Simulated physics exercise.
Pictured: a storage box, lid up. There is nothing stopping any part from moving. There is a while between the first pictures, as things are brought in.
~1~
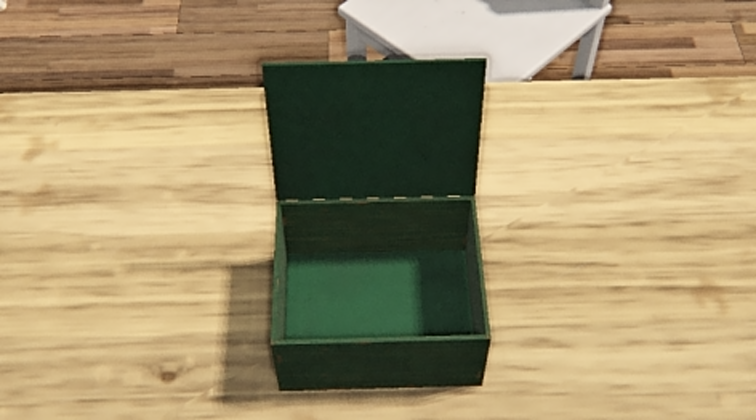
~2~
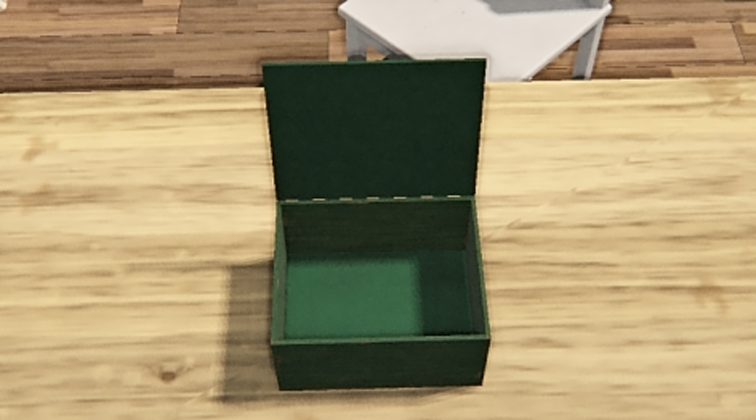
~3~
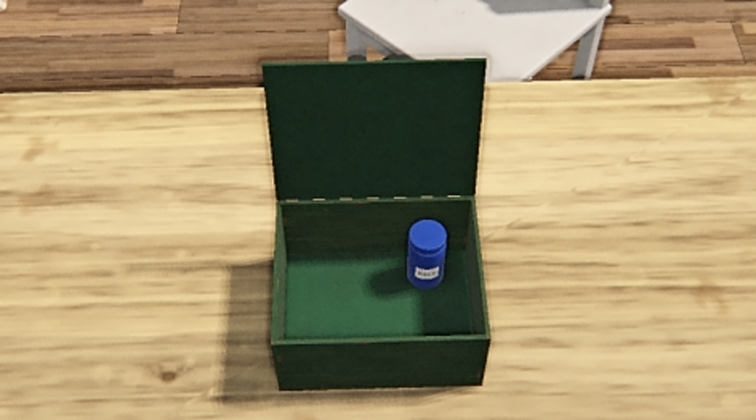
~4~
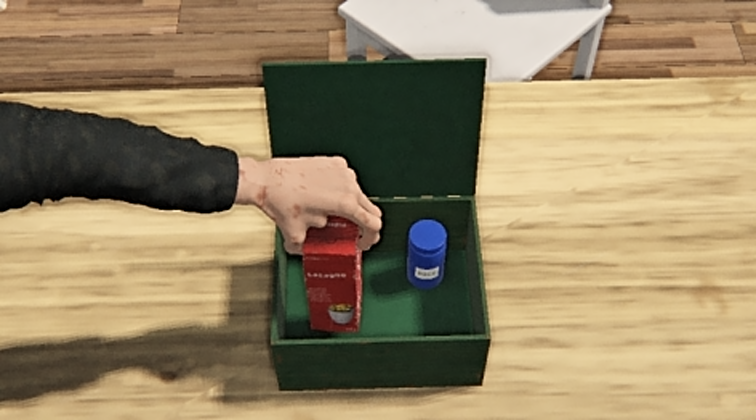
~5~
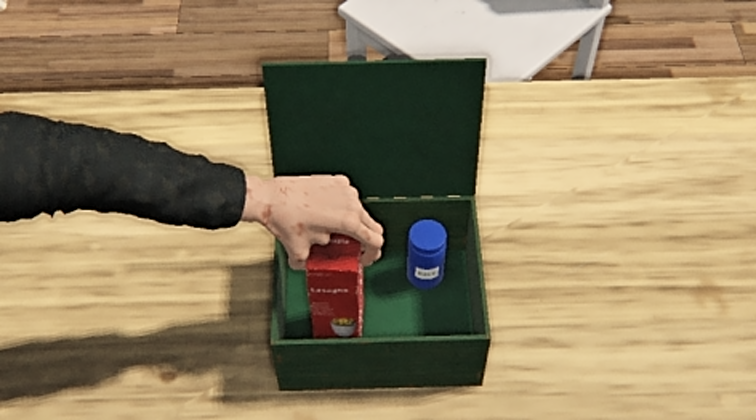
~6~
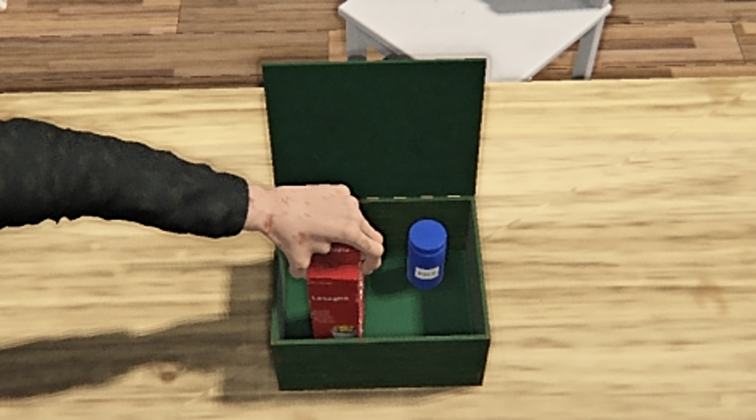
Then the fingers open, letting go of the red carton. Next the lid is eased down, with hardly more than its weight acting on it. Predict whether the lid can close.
Prediction: The lid cannot close.
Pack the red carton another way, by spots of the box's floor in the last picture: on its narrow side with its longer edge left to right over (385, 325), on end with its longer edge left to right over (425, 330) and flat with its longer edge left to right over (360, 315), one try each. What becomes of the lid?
The first attempt ends with the lid lying shut, the second with it standing open, and the third with it lying shut.
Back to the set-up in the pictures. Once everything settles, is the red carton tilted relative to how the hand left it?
Result: It remains as it was set.
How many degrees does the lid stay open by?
I'd say roughly 30 degrees above the rim.
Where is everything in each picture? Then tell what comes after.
In the first frame, the last thing is not in view yet.
In the second frame, the last thing is not in view yet.
In the third frame, the last thing is not in view yet; blue shaker (426, 255).
The fourth frame shows on its way; red carton (335, 274); blue shaker (426, 255).
The fifth frame shows on its way; red carton (337, 289); blue shaker (426, 255).
The sixth frame shows put in, still held; red carton (338, 296); blue shaker (426, 255).
Then, 1.30 s on from there, lid 80° above the rim.
Then, 1.70 s on from there, lid 47° above the rim.
In the end, lid 32° above the rim; both unmoved. At the end, from the last picture's camera, red carton near (338, 296).
